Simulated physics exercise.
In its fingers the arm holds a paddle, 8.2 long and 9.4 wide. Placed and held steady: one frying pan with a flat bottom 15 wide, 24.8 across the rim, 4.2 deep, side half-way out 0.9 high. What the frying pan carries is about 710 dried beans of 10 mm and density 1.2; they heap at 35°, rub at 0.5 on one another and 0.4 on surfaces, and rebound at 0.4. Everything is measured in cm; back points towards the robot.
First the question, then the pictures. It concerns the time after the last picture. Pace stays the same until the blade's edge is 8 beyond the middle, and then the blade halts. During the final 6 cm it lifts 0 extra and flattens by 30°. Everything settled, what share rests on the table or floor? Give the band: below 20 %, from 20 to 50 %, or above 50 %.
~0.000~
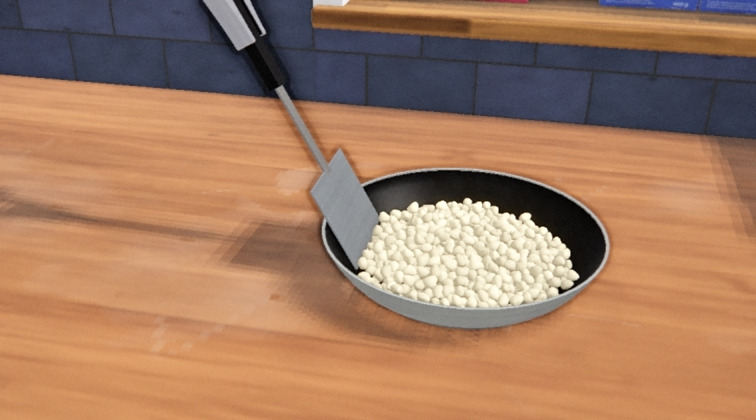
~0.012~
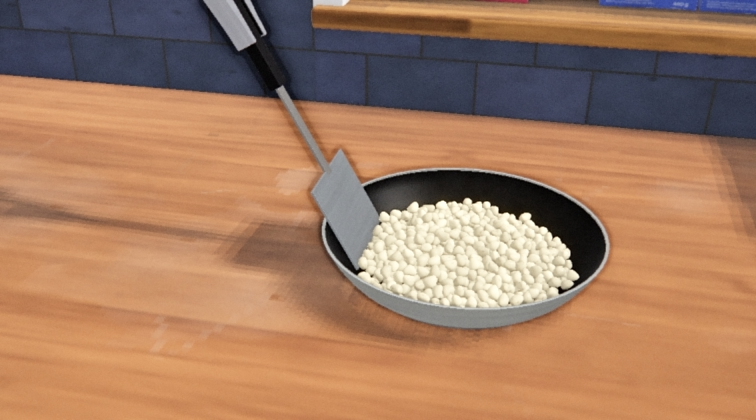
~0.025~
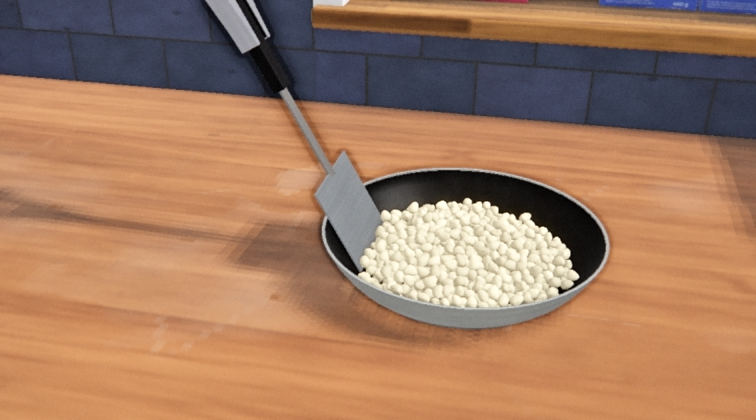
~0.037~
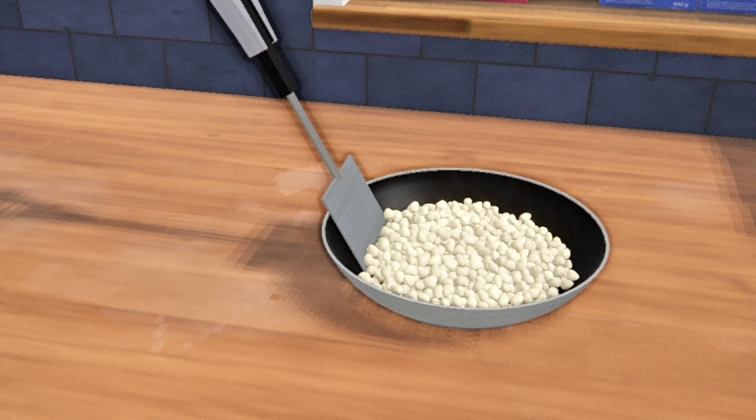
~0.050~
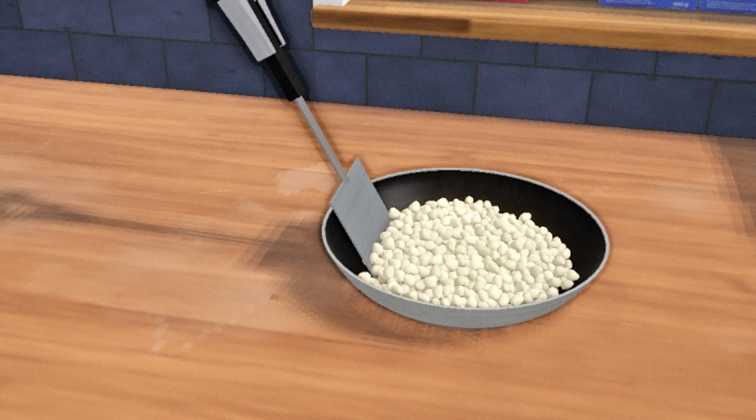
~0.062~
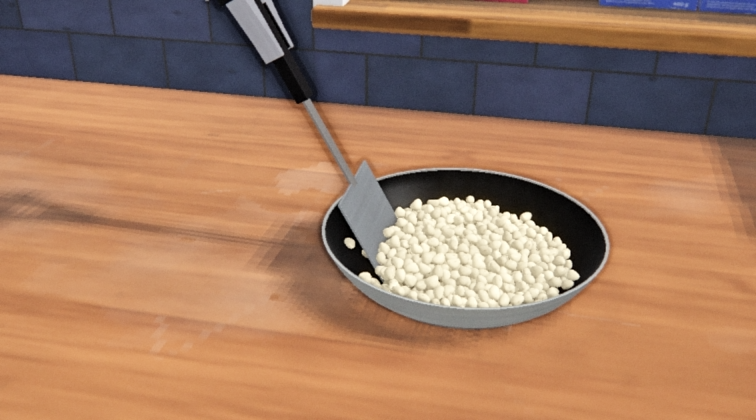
Band: Below 20 %.
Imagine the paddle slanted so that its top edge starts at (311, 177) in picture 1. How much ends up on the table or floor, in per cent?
I'd estimate close to 15 per cent.
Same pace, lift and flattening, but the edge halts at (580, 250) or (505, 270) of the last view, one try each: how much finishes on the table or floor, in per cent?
I'd say roughly 40 per cent, then roughly 5 per cent.
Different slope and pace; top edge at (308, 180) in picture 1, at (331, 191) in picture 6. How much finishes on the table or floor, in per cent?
It works out to about 15 %, more or less.
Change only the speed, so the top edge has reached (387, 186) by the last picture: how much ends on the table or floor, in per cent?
About 25 per cent.
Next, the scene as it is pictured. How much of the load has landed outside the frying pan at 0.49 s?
Estimate: About 15 percent.
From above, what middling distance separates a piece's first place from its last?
Roughly 7 cm.
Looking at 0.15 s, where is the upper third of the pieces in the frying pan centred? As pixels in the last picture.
Centre estimated at around (502, 246).
After 0.15 s, sloping 61°, highest piece 11 above the table; 707 in the frying pan, 3 on the blade or in flight.
After 0.24 s, sloping 50°, highest piece 10 above the table; 704 in the frying pan, 6 on the blade or in flight.
After 0.49 s, sloping 31°, highest piece 6 above the table; 613 in the frying pan, 93 on the table or floor, 4 on the blade or in flight.
After 1.54 s, sloping 31°, highest piece 6 above the table; 609 in the frying pan, 101 on the table or floor.
At rest, 609 in the frying pan, 101 on the table or floor. That is 14 % on the table or floor.
